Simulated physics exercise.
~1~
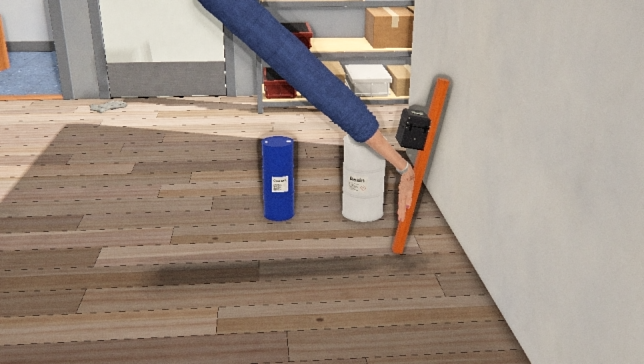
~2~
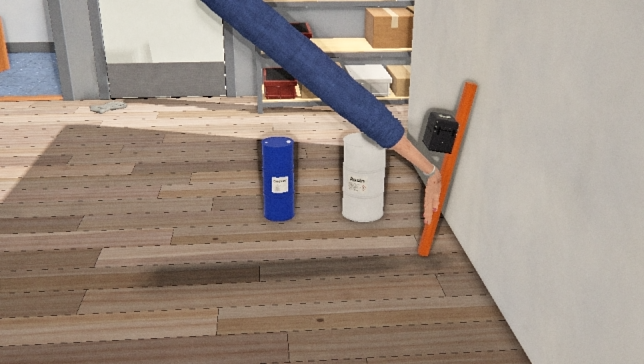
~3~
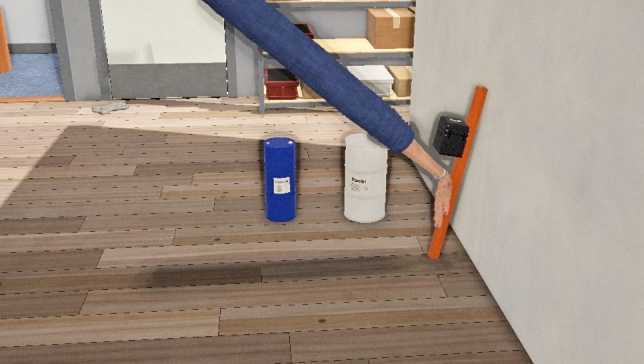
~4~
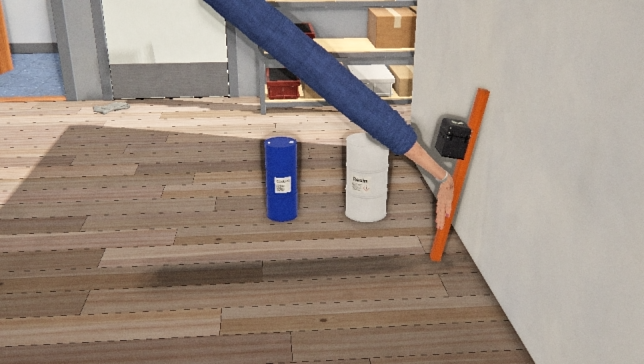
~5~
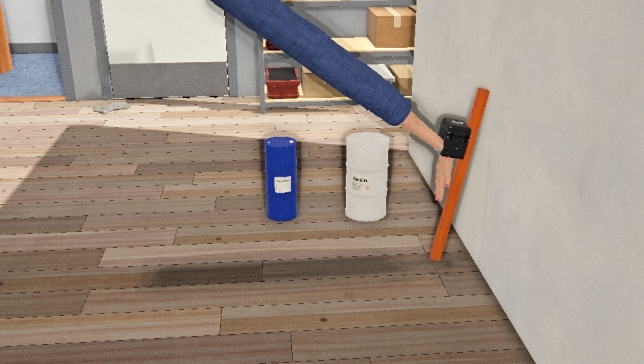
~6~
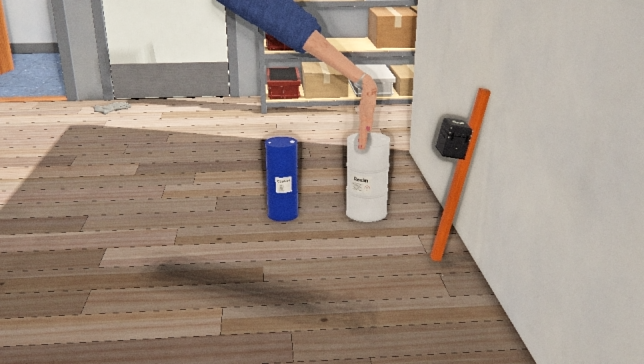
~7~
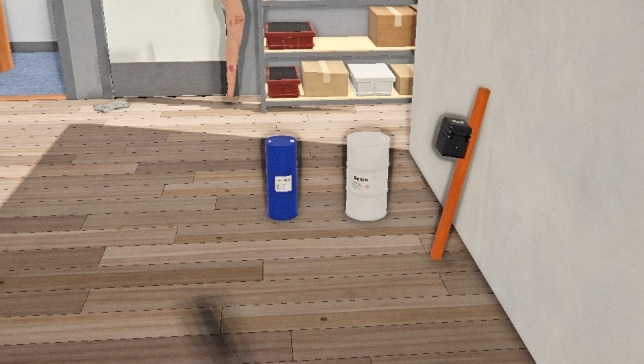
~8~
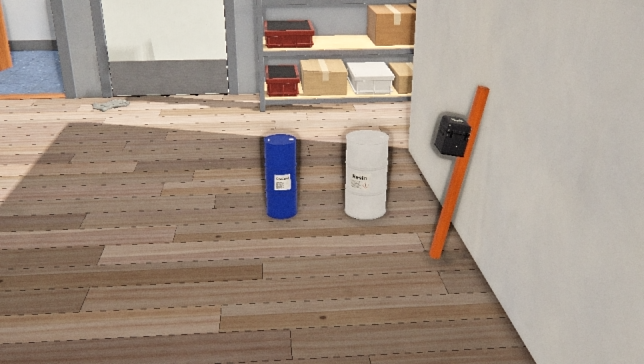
In a room with a wooden floor, a blue-sleeved arm moved an orange pole a little to the right against a bare wall, then let go and drew away, leaving it leaning there while the blue and white canisters stood unmoved nearby.
